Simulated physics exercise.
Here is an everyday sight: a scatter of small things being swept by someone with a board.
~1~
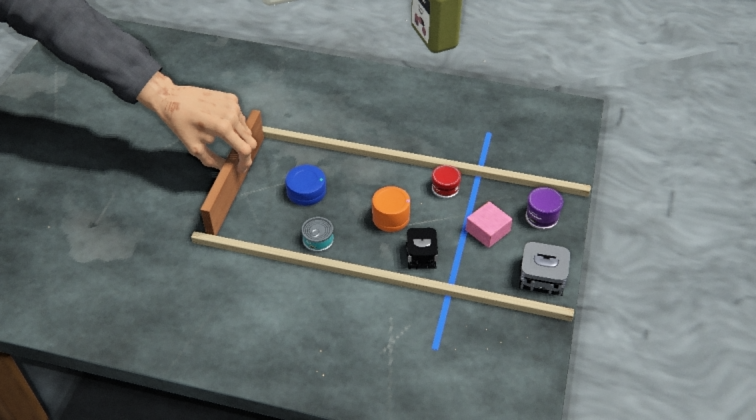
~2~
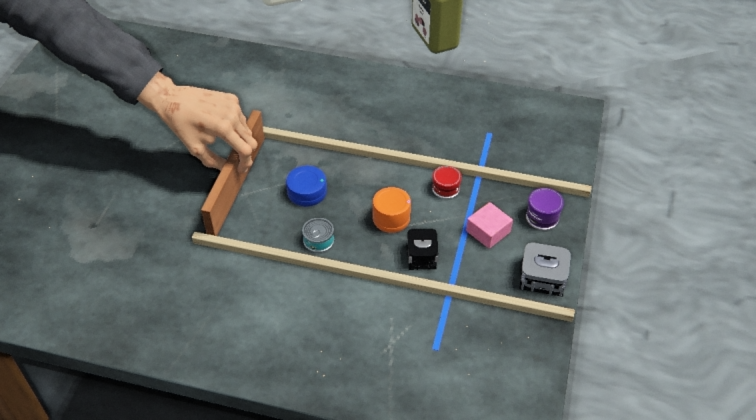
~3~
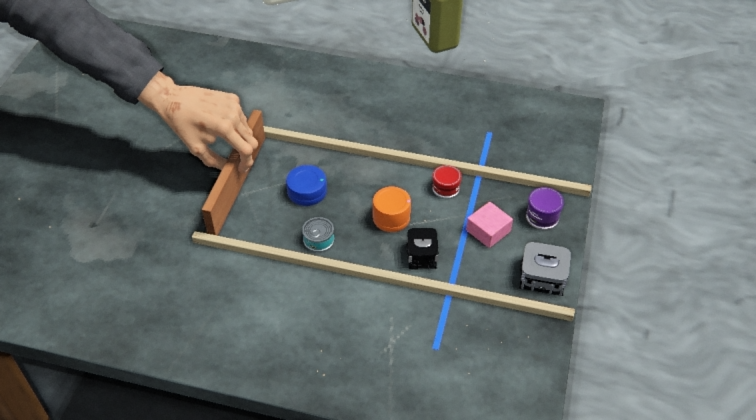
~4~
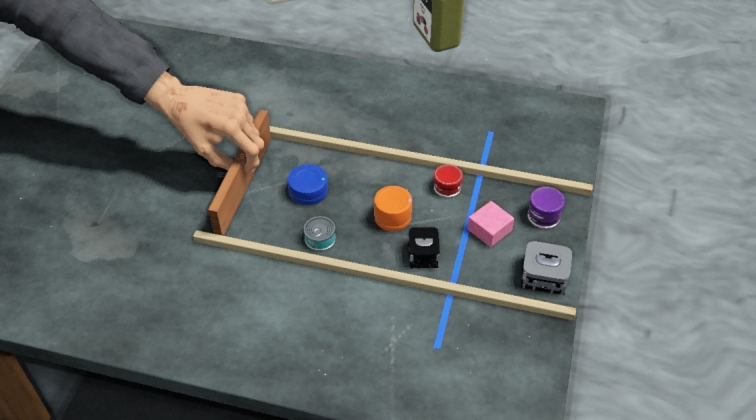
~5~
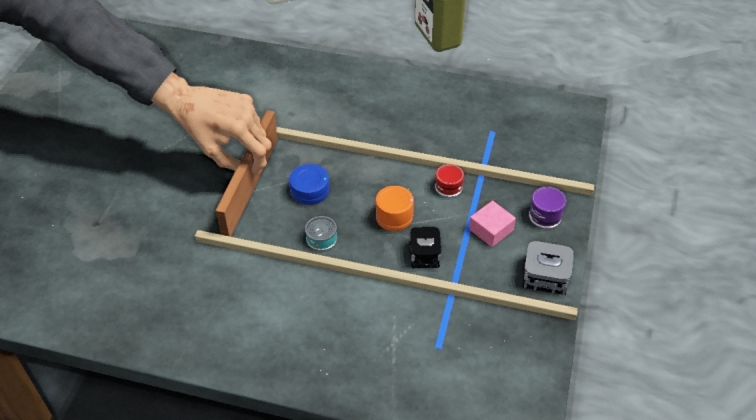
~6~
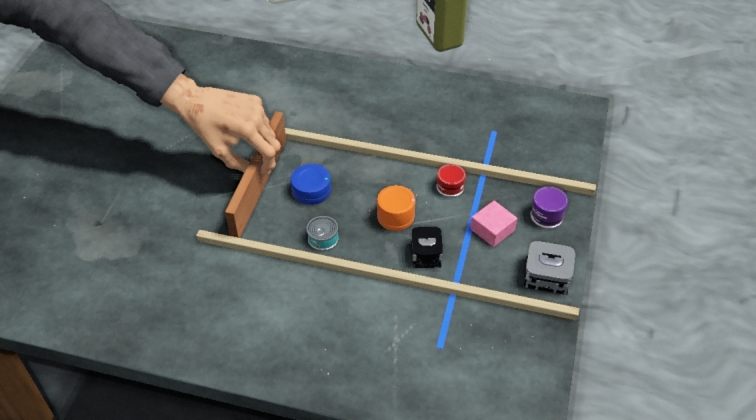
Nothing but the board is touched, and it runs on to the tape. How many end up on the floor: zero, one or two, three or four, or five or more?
Zero.
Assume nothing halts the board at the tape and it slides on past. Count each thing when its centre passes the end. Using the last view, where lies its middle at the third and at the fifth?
First about (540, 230), next about (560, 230).
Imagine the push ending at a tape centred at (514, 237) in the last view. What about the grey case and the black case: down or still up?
Well, the grey case plunges, and the black case sits tight.
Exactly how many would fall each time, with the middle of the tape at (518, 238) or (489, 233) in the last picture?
On the floor, 1 then 0.
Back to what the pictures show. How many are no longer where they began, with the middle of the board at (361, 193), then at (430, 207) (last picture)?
At that stage 3; at the next, 6.
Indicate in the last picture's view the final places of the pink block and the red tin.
One ends up near (527, 230) and the other near (493, 189).
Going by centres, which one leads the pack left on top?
The grey case finishes closest.
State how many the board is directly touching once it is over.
3 of them.
A little later, none off yet; grey case at rest near (549, 268); purple pot at rest near (549, 208); pink block at rest near (494, 224).
When it is over, the number that fall off is zero.
